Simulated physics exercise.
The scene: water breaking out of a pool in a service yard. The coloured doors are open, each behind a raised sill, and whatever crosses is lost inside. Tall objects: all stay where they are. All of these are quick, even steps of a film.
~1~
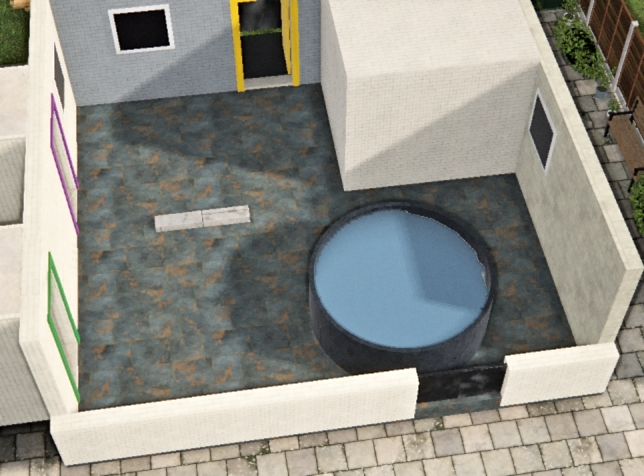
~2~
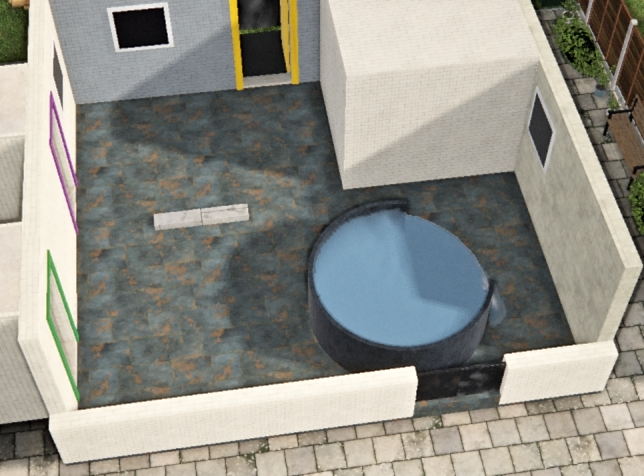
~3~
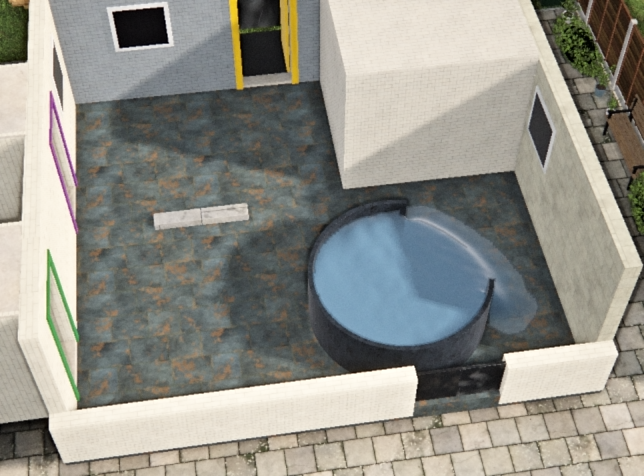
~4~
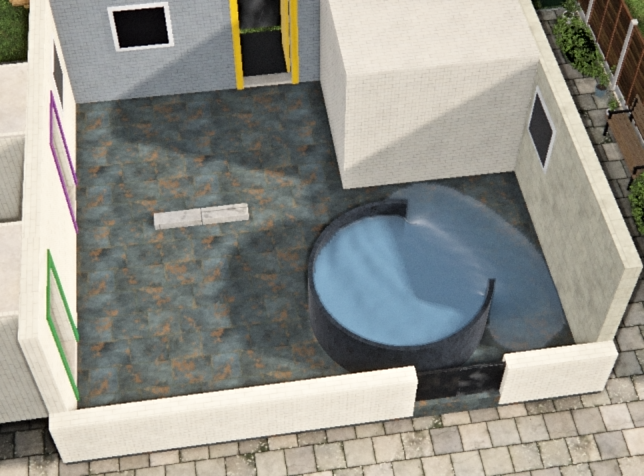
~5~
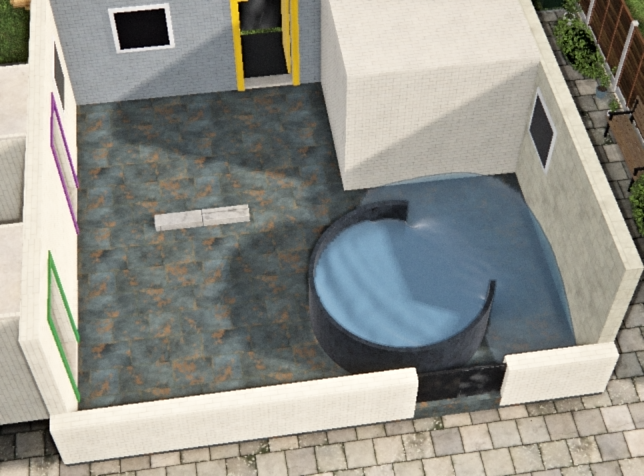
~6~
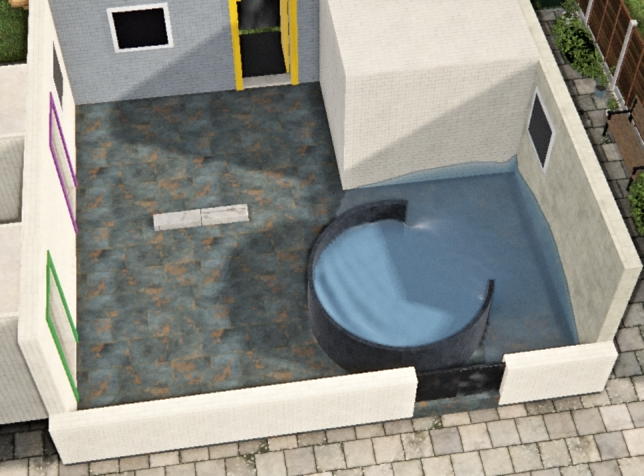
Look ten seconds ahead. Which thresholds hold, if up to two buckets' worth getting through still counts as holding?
The green door does not hold; the purple door does not hold; the yellow door holds.
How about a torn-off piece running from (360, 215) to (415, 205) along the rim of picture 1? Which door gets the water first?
I'd go with the yellow one.
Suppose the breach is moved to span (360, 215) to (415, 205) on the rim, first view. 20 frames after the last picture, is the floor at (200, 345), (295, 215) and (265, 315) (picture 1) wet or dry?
Untouched, soaked, untouched.
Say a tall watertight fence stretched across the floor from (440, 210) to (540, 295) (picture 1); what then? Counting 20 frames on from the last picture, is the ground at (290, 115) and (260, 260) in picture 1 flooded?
Result by location - first parched, second soaked.
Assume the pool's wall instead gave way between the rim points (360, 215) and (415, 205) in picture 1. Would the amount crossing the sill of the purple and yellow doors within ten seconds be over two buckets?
The purple one exceeds it; the yellow one exceeds it.
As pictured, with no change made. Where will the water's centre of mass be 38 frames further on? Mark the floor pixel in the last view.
My pick is pixel (352, 273).
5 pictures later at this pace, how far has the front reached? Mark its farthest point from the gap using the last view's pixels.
Estimated pixel: (292, 189).
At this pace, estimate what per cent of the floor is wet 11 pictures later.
Roughly 25 percent, I reckon.
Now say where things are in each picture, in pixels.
In the first frame, the round tank at (402, 276) is whole and still.
In the second frame, the front is at (494, 322), out from the gap at (461, 255).
In the third frame, the front is at (518, 326), out from the gap at (460, 256).
In the fourth frame, water pours out at (460, 258) and has run to (563, 317).
In the fifth frame, the front is at a hidden place, out from the gap at (461, 260).
In the sixth frame, the front is at a hidden place, out from the gap at (460, 260).
A moment on, water covers 20 % of the floor; the green door not reached, the purple door not reached, the yellow door not reached.
Next, water covers 25 % of the floor; the green door not reached, the purple door not reached, the yellow door not reached.
Then, water covers 70 % of the floor; the green door not reached, the purple door not reached, the yellow door not reached.
Later, water covers 85 % of the floor; the green door over two buckets in, the purple door over two buckets in, the yellow door not reached.
In the end, water covers 95 % of the floor; the green door far over two buckets in, the purple door over two buckets in, the yellow door wet at the sill, nothing in.
